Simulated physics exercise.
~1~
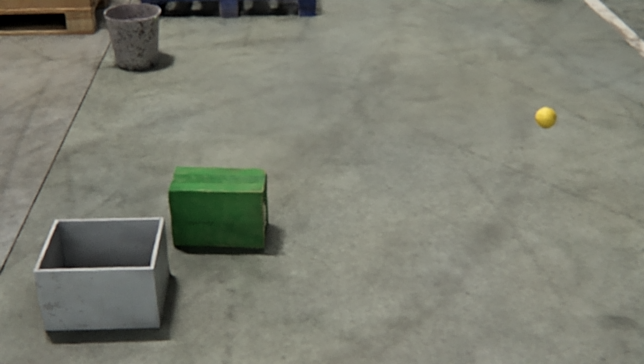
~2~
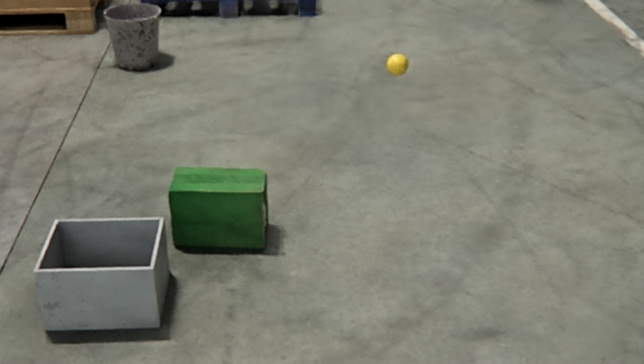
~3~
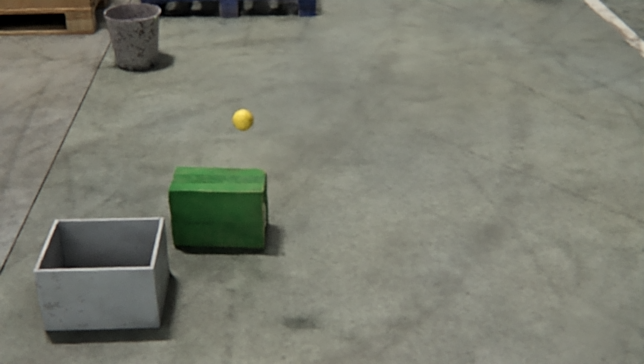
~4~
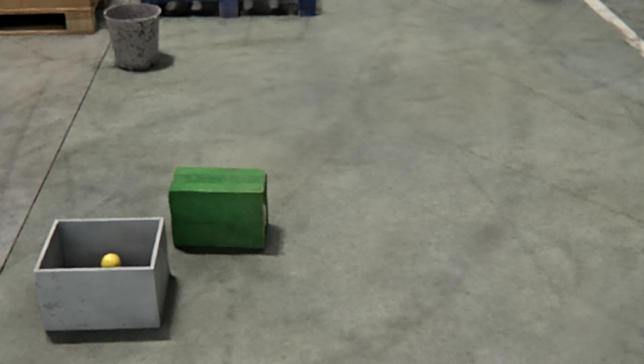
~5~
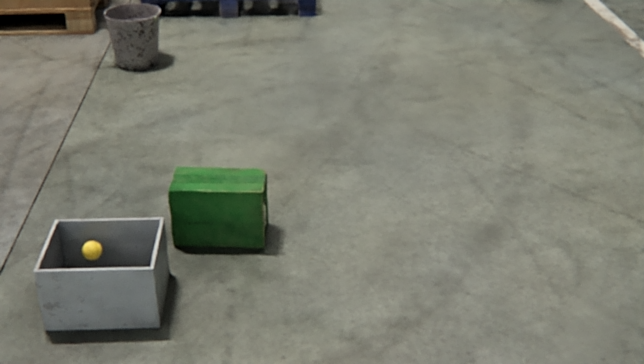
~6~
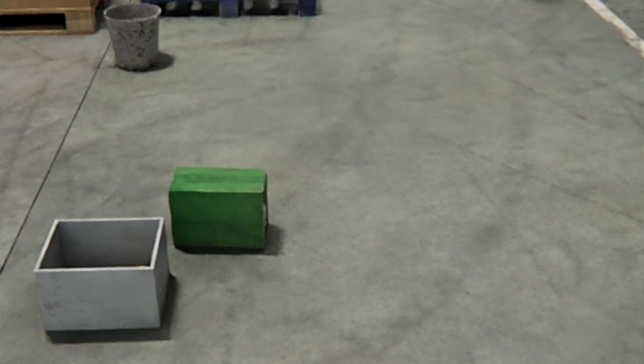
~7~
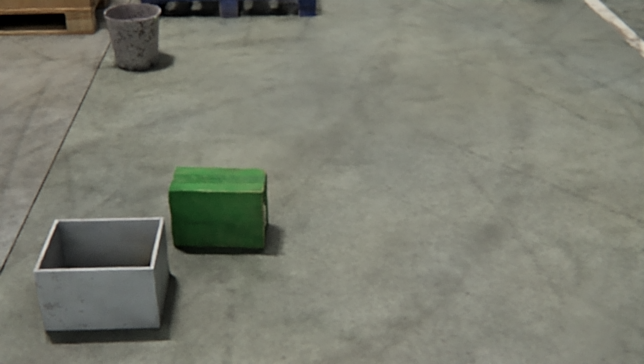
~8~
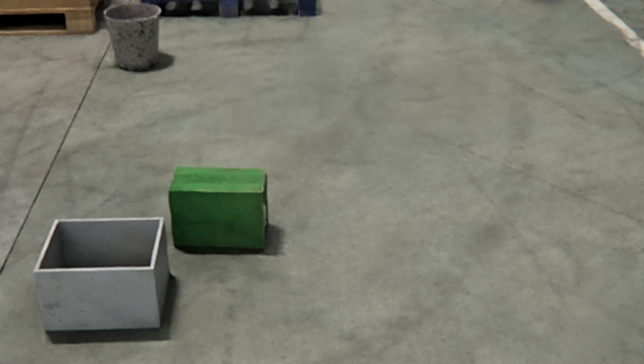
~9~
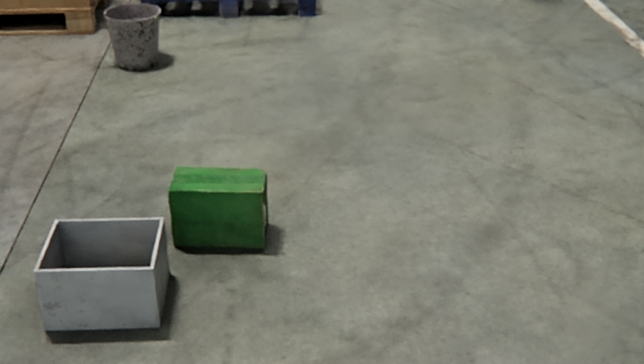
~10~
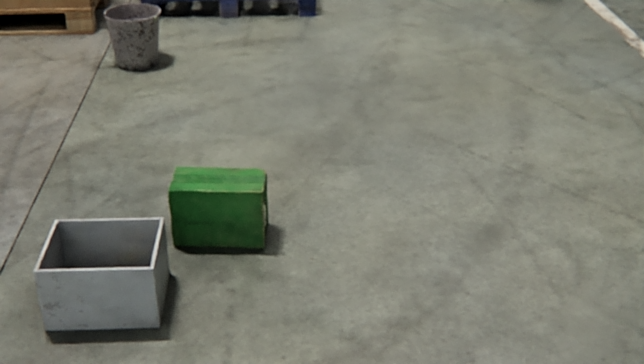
At first, a small yellow lemon hangs in the air at the right, above a concrete floor where a green parcel stands beside an open grey box. It flies left and rises to a high point near the top of the view. Next it curves downward, passing above the green parcel. The lemon drops into the open box, then shows slightly higher and farther left inside it, as if after a small bounce. Finally it sinks out of sight behind the box's front wall and does not reappear, while the parcel stays where it was.
